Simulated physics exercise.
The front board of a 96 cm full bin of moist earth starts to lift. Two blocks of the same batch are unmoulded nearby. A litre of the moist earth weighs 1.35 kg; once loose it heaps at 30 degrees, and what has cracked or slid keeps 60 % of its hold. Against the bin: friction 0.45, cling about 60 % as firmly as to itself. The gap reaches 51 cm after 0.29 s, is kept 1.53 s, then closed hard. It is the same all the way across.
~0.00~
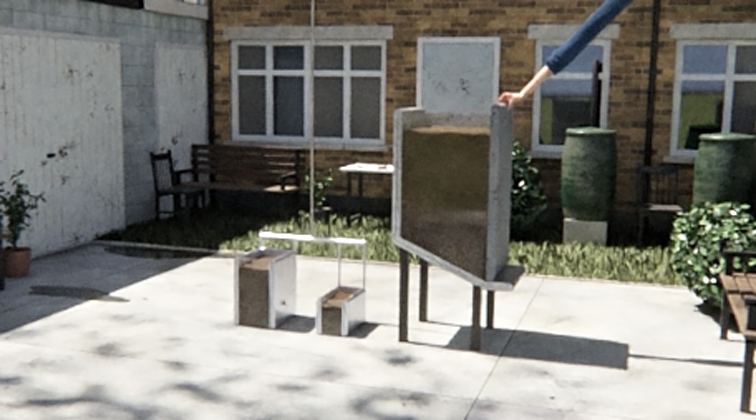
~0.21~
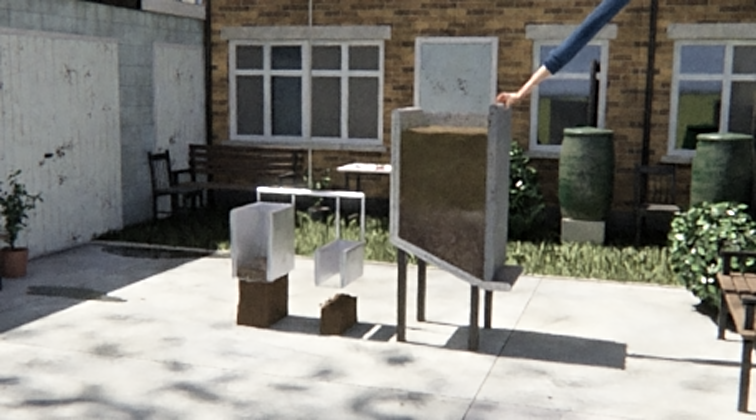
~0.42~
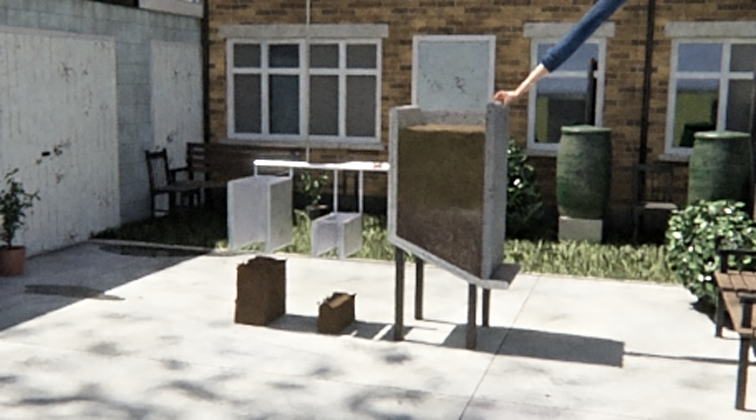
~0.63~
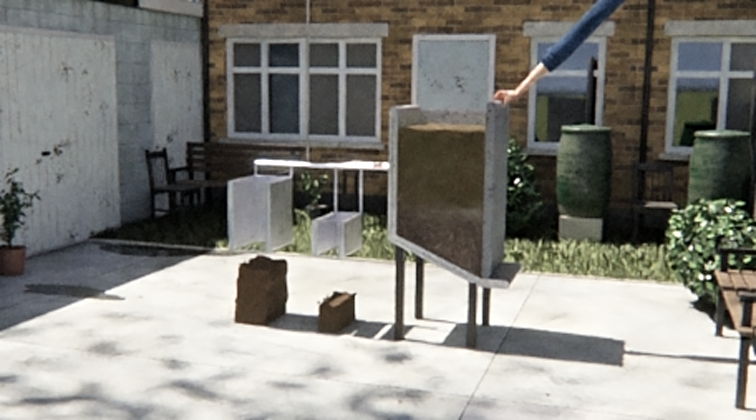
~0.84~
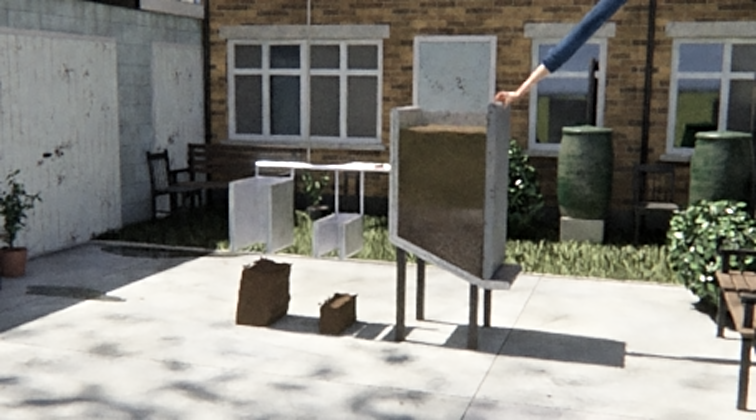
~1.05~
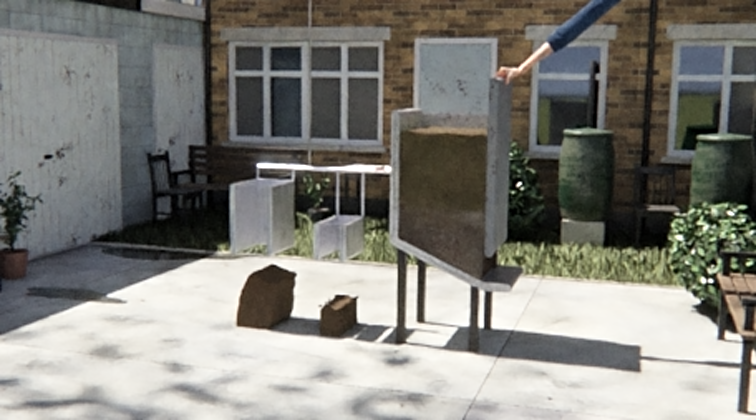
In a paved yard beside a brick building, a white frame lifts two box moulds off two brown earth blocks, the taller left block crumbles slightly, and then a hand raises the front board of a raised earth-filled bin.
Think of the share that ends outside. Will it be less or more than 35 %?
The result is less than 35 %.
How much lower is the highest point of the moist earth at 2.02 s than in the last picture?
Roughly 2 cm.
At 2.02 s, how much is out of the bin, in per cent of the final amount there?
Some 20 per cent.
After 1.50 s, the hatch is 51 cm open and 0 % is out.
After 2.02 s, the hatch is 51 cm open and 4 % is out.
After 2.54 s, the hatch is 51 cm open and 10 % is out.
After 3.07 s, the hatch is 12 cm open and 17 % is out.
After 4.03 s, the hatch is shut and 18 % is out.
